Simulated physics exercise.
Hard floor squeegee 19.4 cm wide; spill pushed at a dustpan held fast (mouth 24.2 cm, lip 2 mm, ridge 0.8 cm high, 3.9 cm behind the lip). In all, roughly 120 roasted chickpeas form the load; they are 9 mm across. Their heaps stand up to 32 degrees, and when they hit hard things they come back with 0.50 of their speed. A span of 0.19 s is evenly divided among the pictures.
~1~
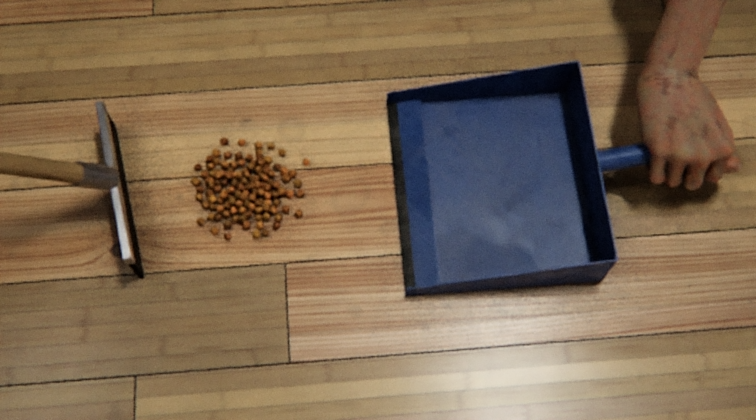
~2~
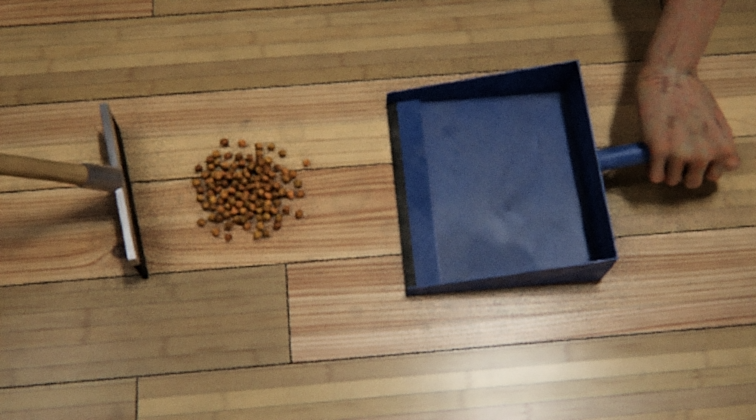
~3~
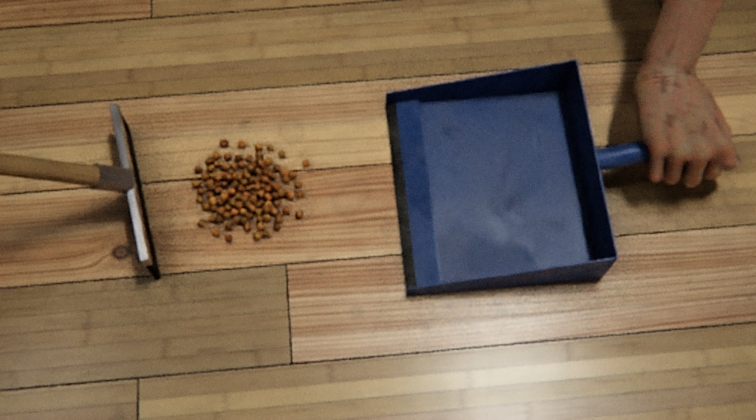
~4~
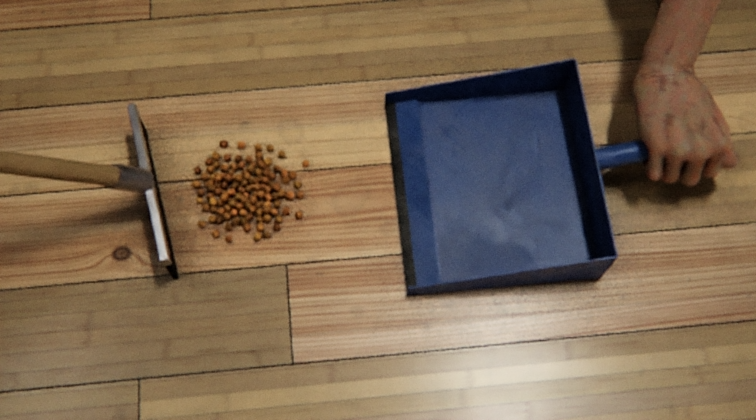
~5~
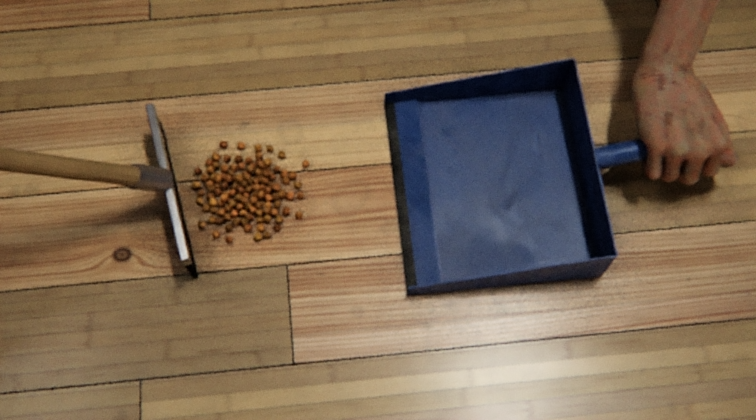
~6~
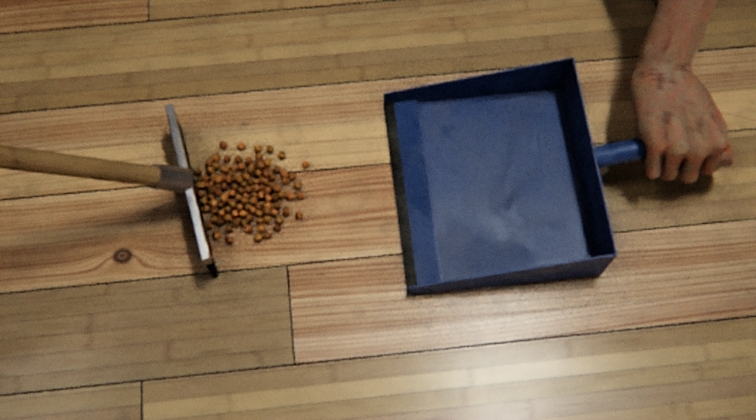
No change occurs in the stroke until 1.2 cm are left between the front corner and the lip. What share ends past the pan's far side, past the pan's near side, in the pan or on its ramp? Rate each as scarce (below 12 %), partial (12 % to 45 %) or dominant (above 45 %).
Ratings: Far side - scarce; near side - scarce; pan - partial.
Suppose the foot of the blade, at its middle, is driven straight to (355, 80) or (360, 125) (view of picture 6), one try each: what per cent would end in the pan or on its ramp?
About 20 % and 35 %.
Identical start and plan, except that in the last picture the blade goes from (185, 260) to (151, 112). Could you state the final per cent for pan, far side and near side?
Per cent by place - pan 30, far side 5, near side 0.
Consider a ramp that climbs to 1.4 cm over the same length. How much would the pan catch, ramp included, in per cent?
Something like 20 per cent, ramp included.
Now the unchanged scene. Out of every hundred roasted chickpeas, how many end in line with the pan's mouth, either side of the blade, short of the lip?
70 %.
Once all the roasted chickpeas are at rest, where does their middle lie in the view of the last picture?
Centre at rest, approx.: (386, 166) px.
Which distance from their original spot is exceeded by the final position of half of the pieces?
Somewhere around 18 centimetres.
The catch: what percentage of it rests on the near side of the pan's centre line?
I'd put it near 30 per cent.
Then, 0.19 s after the last picture, middle of the blade 13 cm from the lip; 0 % over the lip, far side 0 %, near side 0 %.
Then, 0.31 s after the last picture, middle of the blade 6 cm from the lip; 0 % over the lip, far side 5 %, near side 0 %.
Then, 0.57 s after the last picture, middle of the blade 3 cm from the lip; 25 % over the lip, far side 10 %, near side 0 %.
In the end, far side 10 %, near side 0 %, pan 25 %, in front of the lip or behind the blade 70 %.
